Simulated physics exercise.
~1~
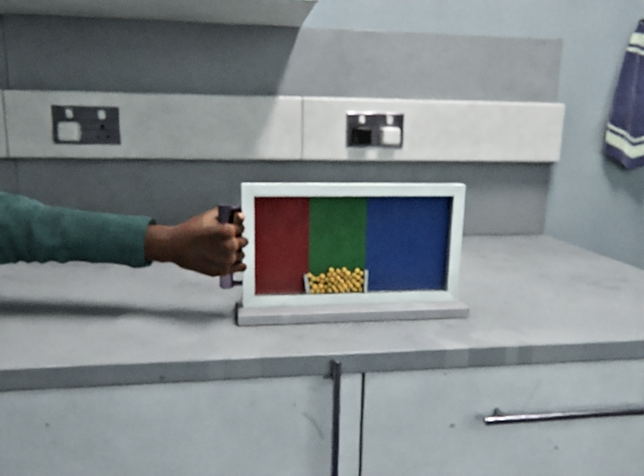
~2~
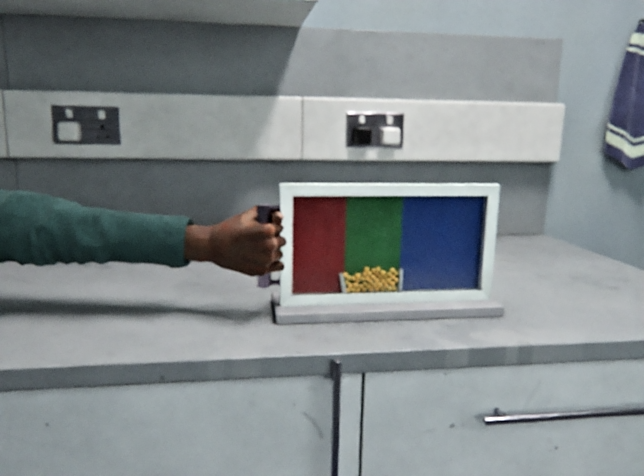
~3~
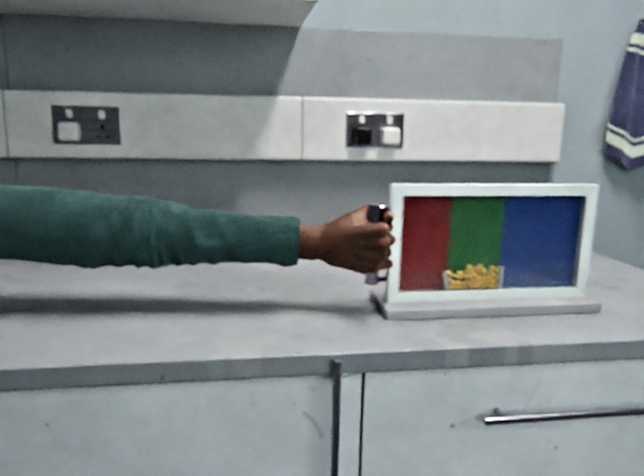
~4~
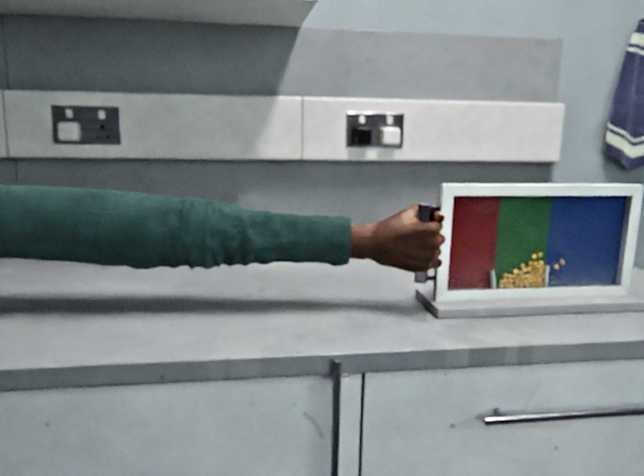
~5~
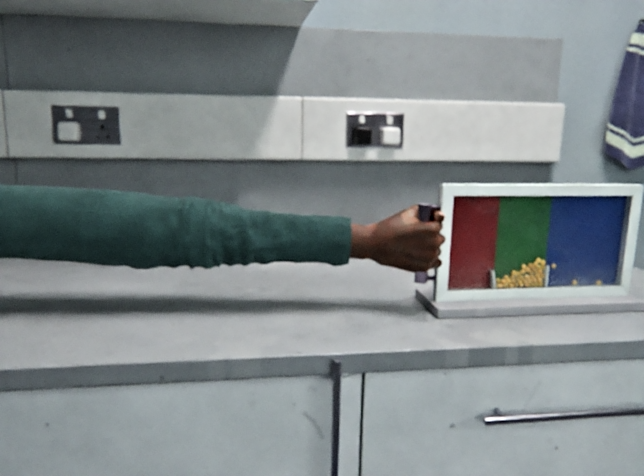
On a grey counter, a hand slides a striped box right, and a few chickpeas spill into blue.
